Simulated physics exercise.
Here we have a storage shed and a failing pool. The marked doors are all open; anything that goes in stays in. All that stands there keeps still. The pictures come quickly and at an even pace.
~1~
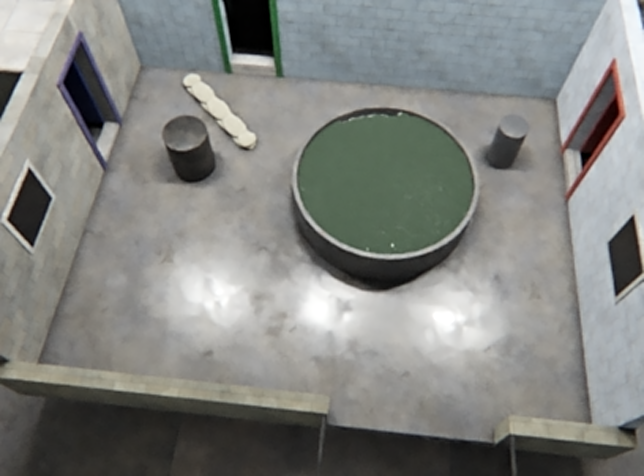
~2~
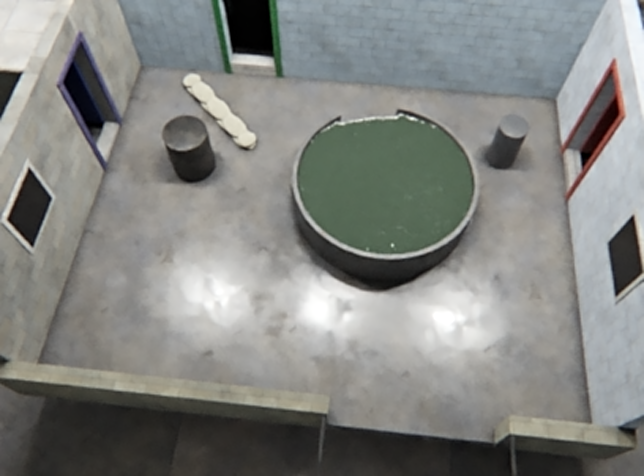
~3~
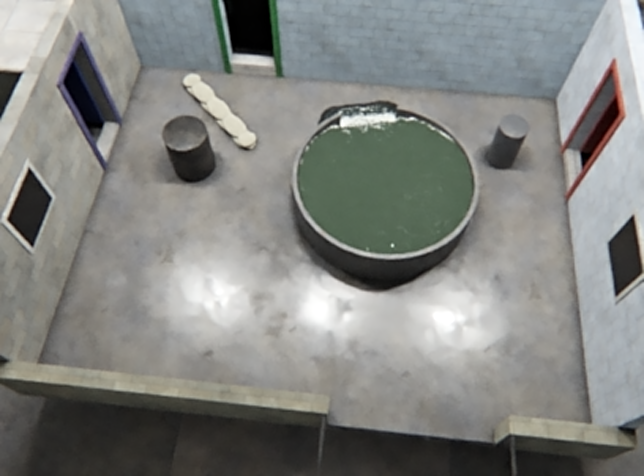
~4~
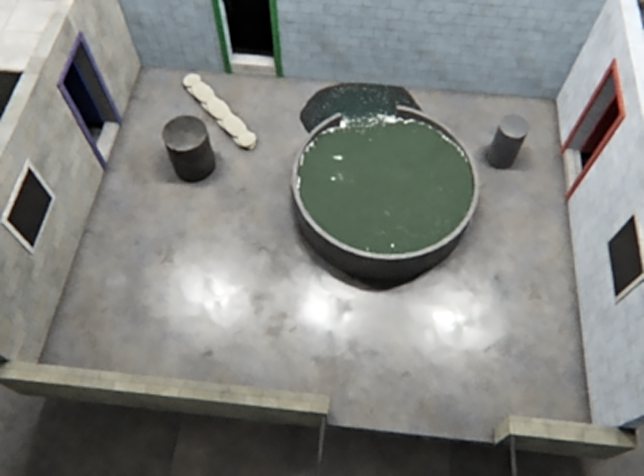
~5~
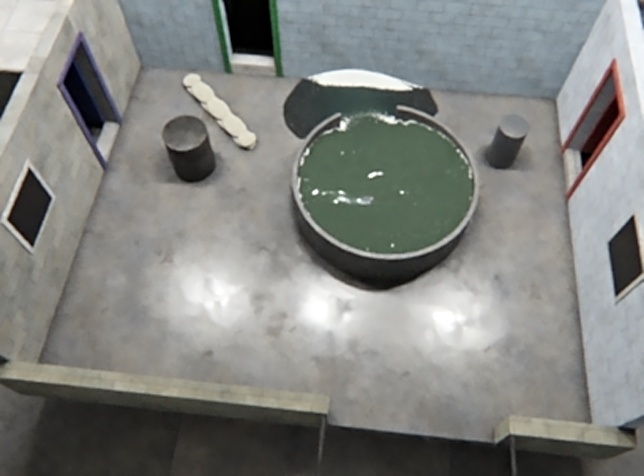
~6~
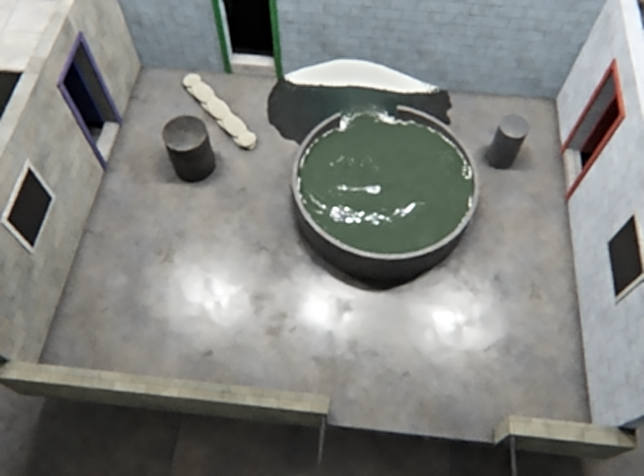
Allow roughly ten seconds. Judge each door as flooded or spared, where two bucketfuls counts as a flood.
The red door is spared, the blue door is spared, the green door is spared.
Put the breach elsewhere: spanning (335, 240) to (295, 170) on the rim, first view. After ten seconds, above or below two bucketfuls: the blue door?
In brief, the blue door exceeds the mark.
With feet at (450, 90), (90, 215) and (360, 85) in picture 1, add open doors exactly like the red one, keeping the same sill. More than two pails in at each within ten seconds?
Stays within it; stays within it; exceeds it.
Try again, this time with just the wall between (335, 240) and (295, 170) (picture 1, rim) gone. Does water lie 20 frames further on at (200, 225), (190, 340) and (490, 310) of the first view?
Taking each in turn, they come out watered, watered, kept dry.
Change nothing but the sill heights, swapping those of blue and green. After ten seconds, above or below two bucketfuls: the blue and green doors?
One by one: Blue door falls short, green door overshoots.
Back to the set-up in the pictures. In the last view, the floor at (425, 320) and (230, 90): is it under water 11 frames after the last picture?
Lab note, in the order given: Unwetted; wet through.
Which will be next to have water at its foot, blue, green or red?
It's the green one.
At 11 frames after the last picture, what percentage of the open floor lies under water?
I'd estimate some 25 per cent.
A moment on, water covers 15 % of the floor; the red door not reached, the blue door not reached, the green door wet at the sill, nothing in.
Next, water covers 25 % of the floor; the red door not reached, the blue door not reached, the green door wet at the sill, nothing in.
Then, water covers 45 % of the floor; the red door under two buckets in, the blue door wet at the sill, nothing in, the green door wet at the sill, nothing in.
Later, water covers 85 % of the floor; the red door under two buckets in, the blue door wet at the sill, nothing in, the green door under two buckets in.
In the end, water covers 95 % of the floor; the red door under two buckets in, the blue door wet at the sill, nothing in, the green door under two buckets in.
